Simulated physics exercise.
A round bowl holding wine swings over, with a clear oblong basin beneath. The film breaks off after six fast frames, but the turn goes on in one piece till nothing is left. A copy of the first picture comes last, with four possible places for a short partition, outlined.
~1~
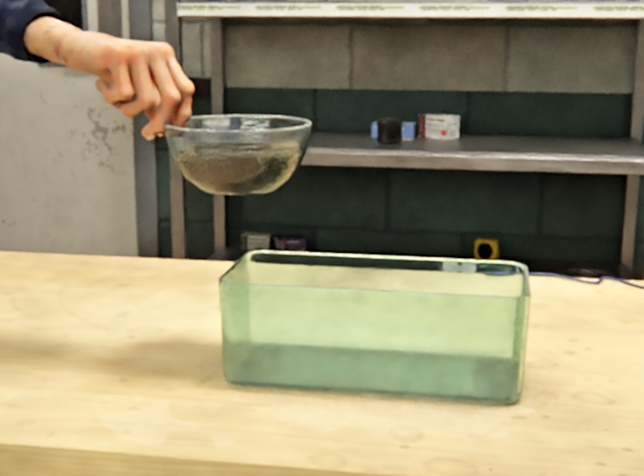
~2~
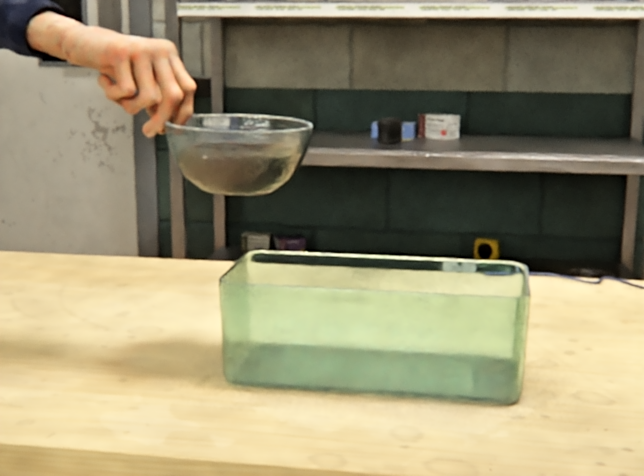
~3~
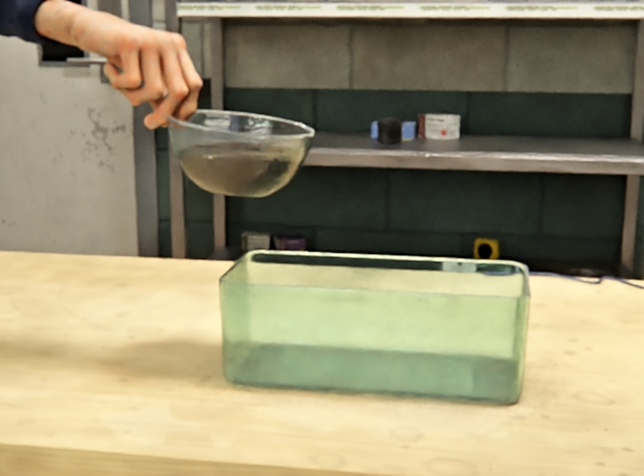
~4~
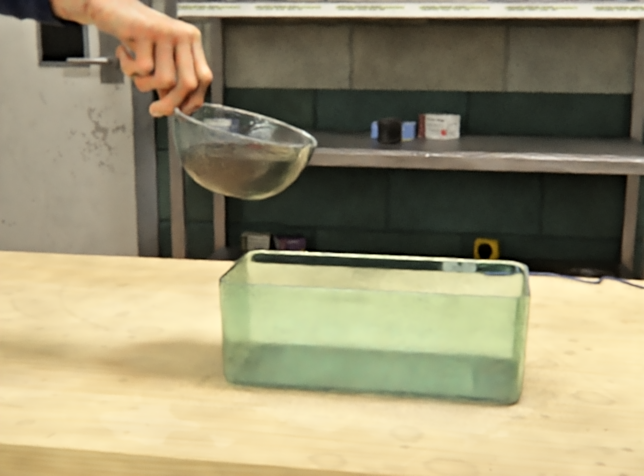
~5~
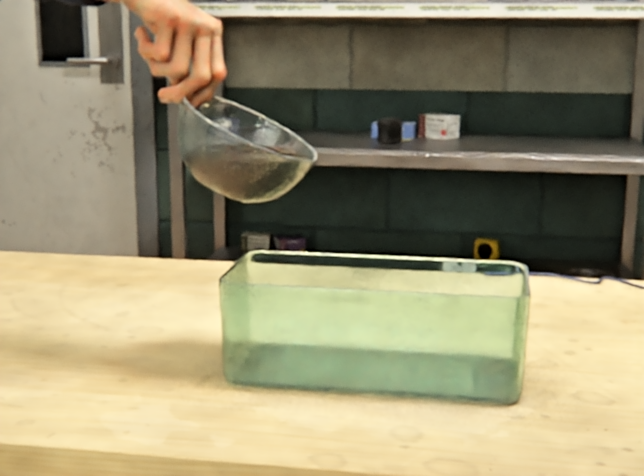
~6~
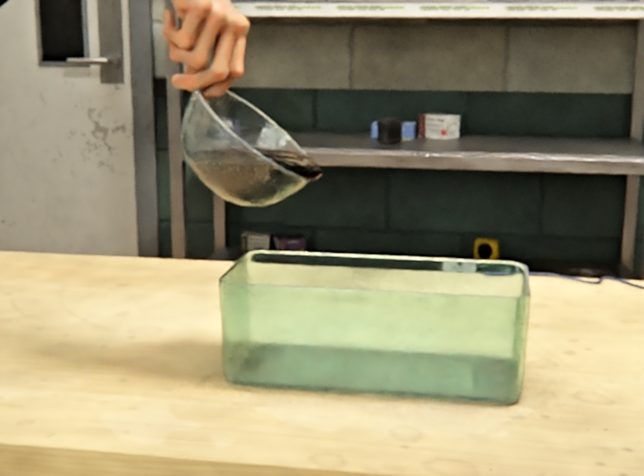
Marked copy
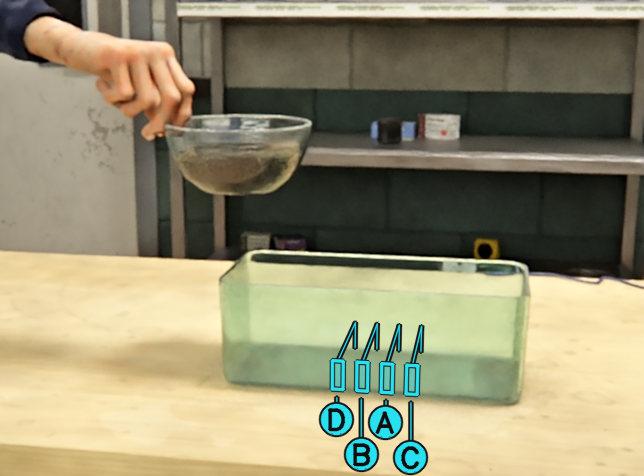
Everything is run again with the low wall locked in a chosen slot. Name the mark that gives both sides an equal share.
Choose D.
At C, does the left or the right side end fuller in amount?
The left side.
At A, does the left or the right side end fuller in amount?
The left side.
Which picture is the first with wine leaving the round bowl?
Picture 6.
On the marked copy, A at (385, 400); B at (361, 398); C at (410, 402); D at (336, 397).
For position A, about 89 % ends left of the wall and 10 % right of it.
For position B, about 85 % ends left of the wall and 14 % right of it.
For position C, about 86 % ends left of the wall and 14 % right of it.
For position D, about 52 % ends left of the wall and 47 % right of it.
